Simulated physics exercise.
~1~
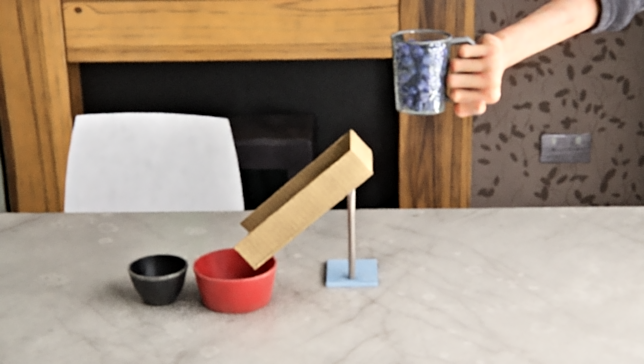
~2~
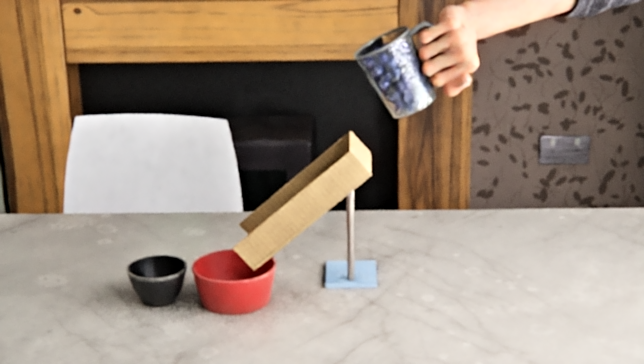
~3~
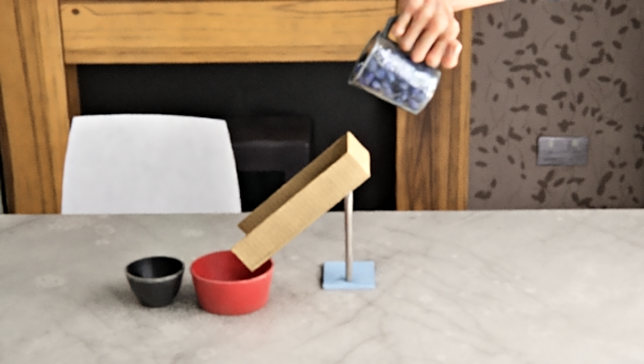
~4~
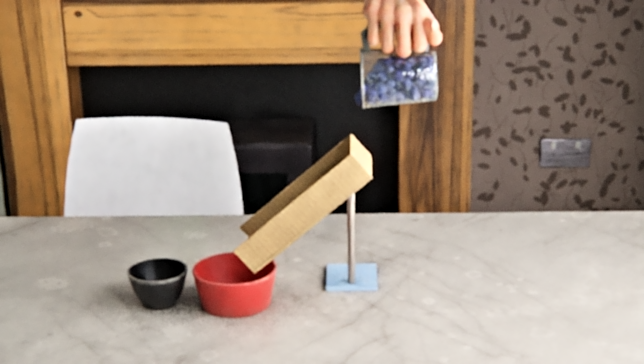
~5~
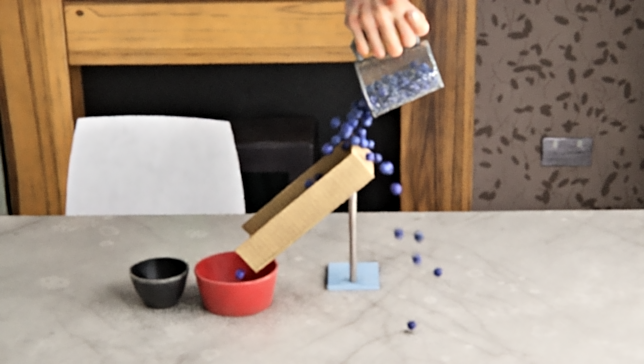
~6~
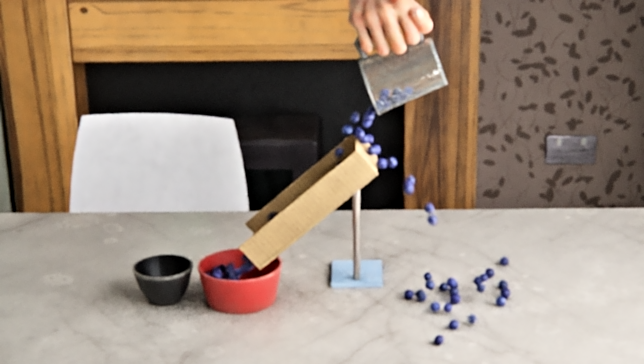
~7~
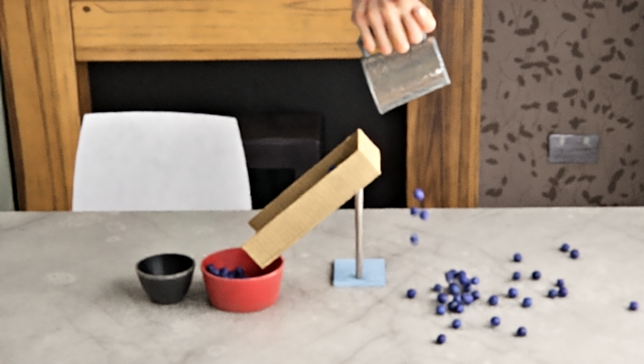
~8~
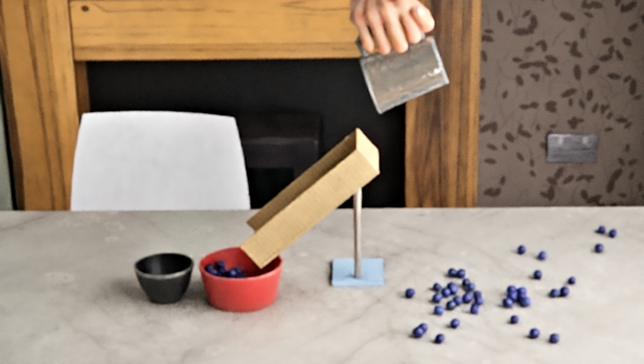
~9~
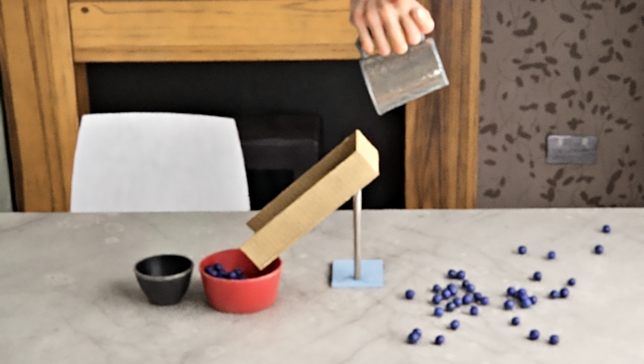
The footage shows a hand tipping a patterned cup of blueberries above a tilted wooden chute on a stand; some berries run down into the red bowl, while others spill off the upper end and scatter across the table to the right, leaving the black bowl seemingly empty.
